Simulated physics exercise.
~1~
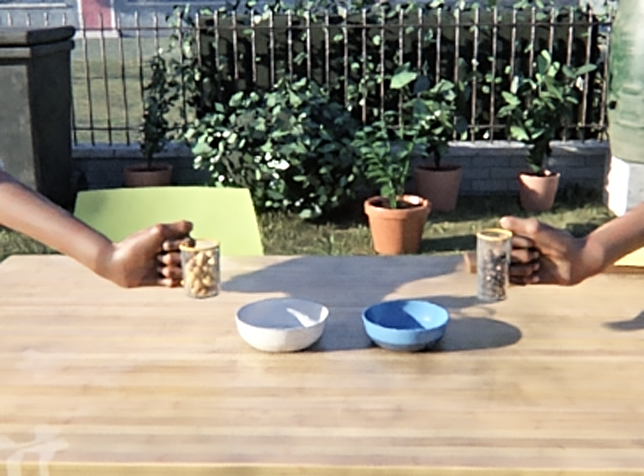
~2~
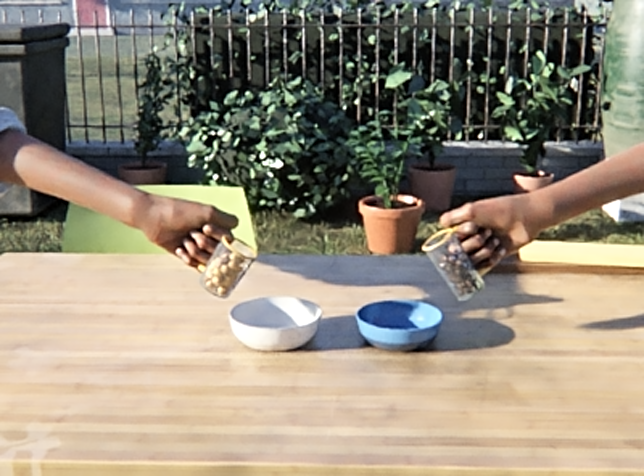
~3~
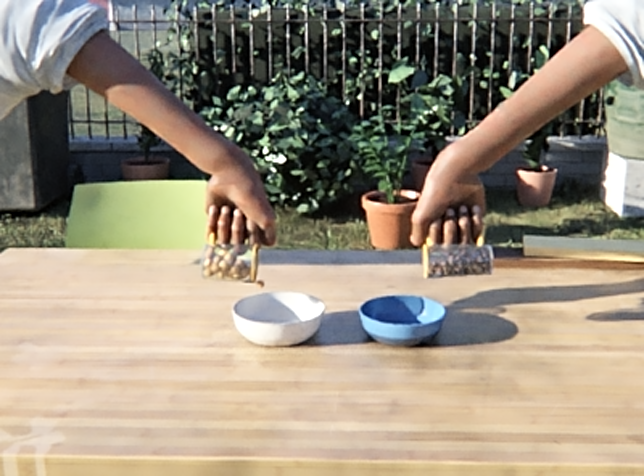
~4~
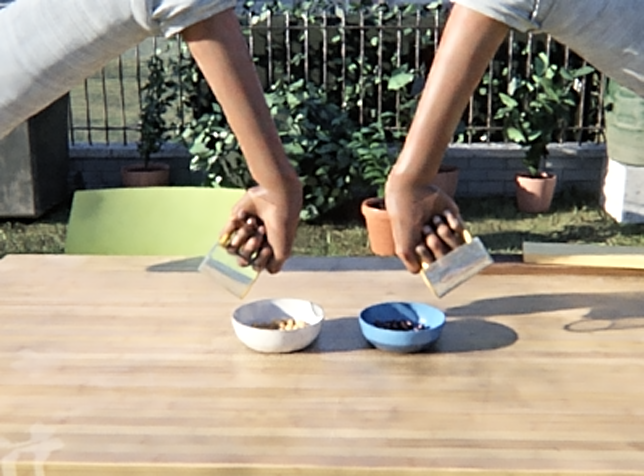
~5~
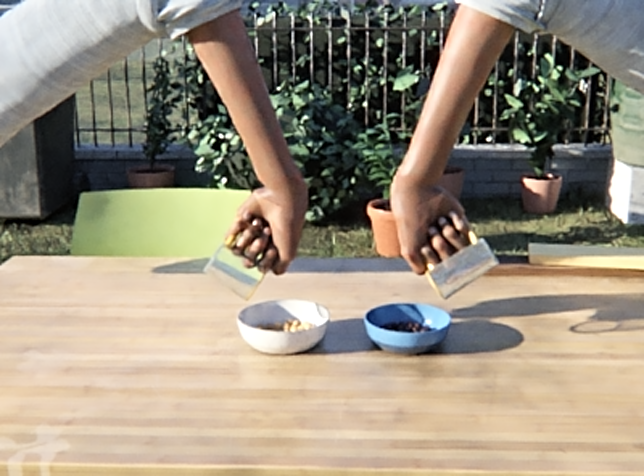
On an outdoor wooden table, two hands tipping small glass cups, emptying pale pieces into a white bowl and dark ones into blue.
